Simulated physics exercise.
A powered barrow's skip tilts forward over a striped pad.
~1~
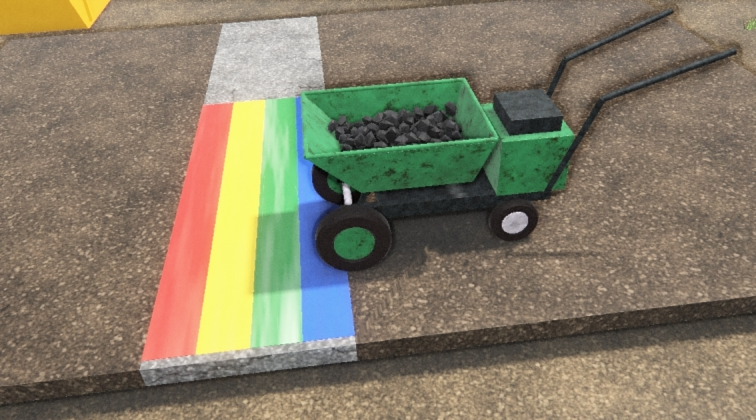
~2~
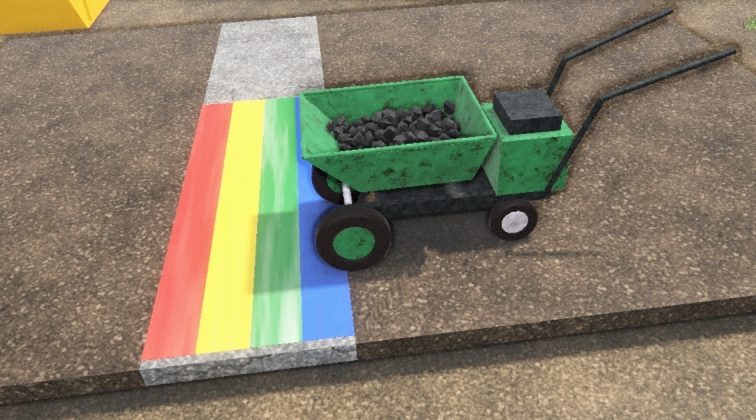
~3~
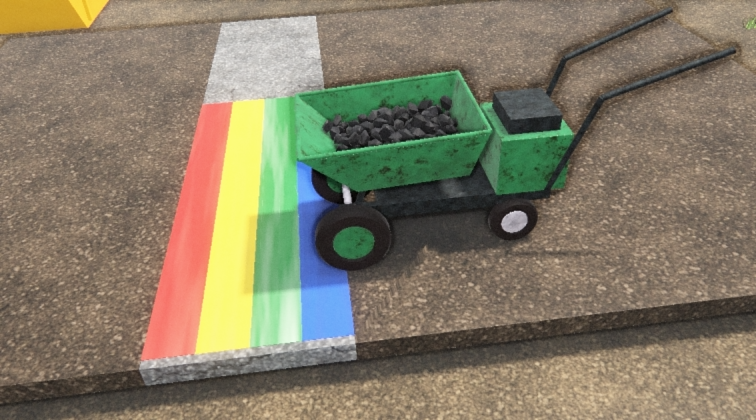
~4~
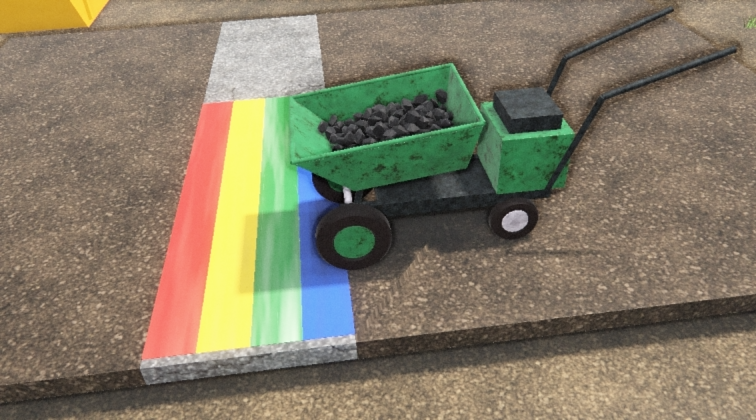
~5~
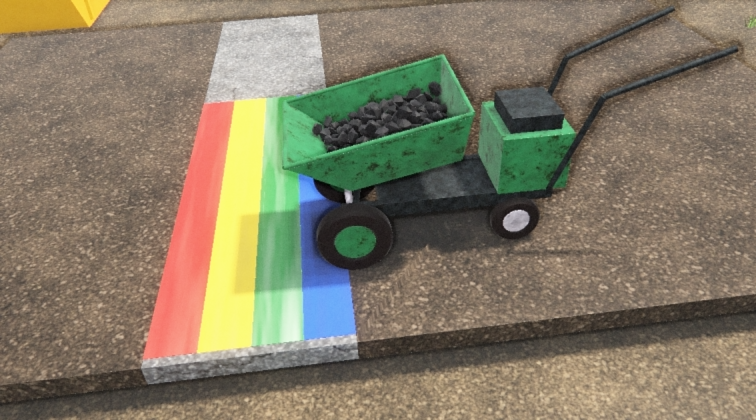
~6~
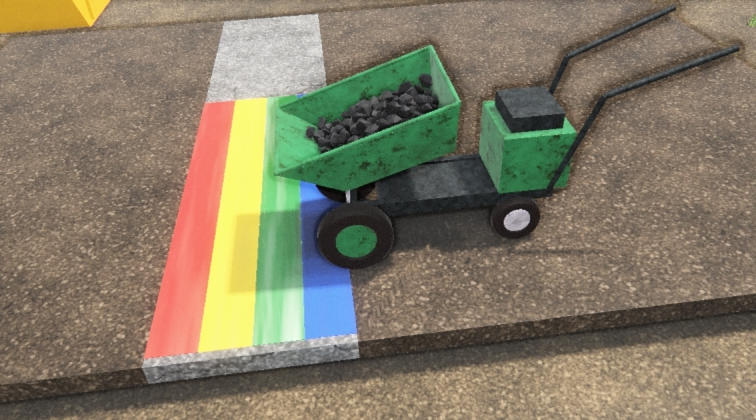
Over a striped pad, a green barrow's skip of dark lumps tilts forward to the left.
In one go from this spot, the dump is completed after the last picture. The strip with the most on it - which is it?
That is the yellow strip.
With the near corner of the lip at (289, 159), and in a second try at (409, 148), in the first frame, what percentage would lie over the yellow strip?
You'd get 30 in a hundred the first time and 10 in a hundred the second.
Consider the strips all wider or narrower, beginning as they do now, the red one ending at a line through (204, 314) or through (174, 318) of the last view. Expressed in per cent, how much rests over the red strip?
40 % and 40 %, near enough.
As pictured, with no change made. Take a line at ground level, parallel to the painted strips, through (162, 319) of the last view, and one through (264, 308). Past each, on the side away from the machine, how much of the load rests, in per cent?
Close to 10 and 90 per cent respectively.
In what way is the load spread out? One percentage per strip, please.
In per cent, approximately: Blue 0, green 0, yellow 45, red 35.
Soon, skip tipped steeply; all in the skip.
A while on, skip tipped steeply; about two thirds in the skip; about a quarter over the yellow strip; a small part over the red strip.
Towards the end, skip tipped right over; a small part in the skip; a stray few over the green strip; about half over the yellow strip; about a third over the red strip; a small part off the paint.
Finally, skip tipped right over; a small part in the skip; none over the blue strip; a stray few over the green strip; about half over the yellow strip; about a third over the red strip; a small part off the paint.
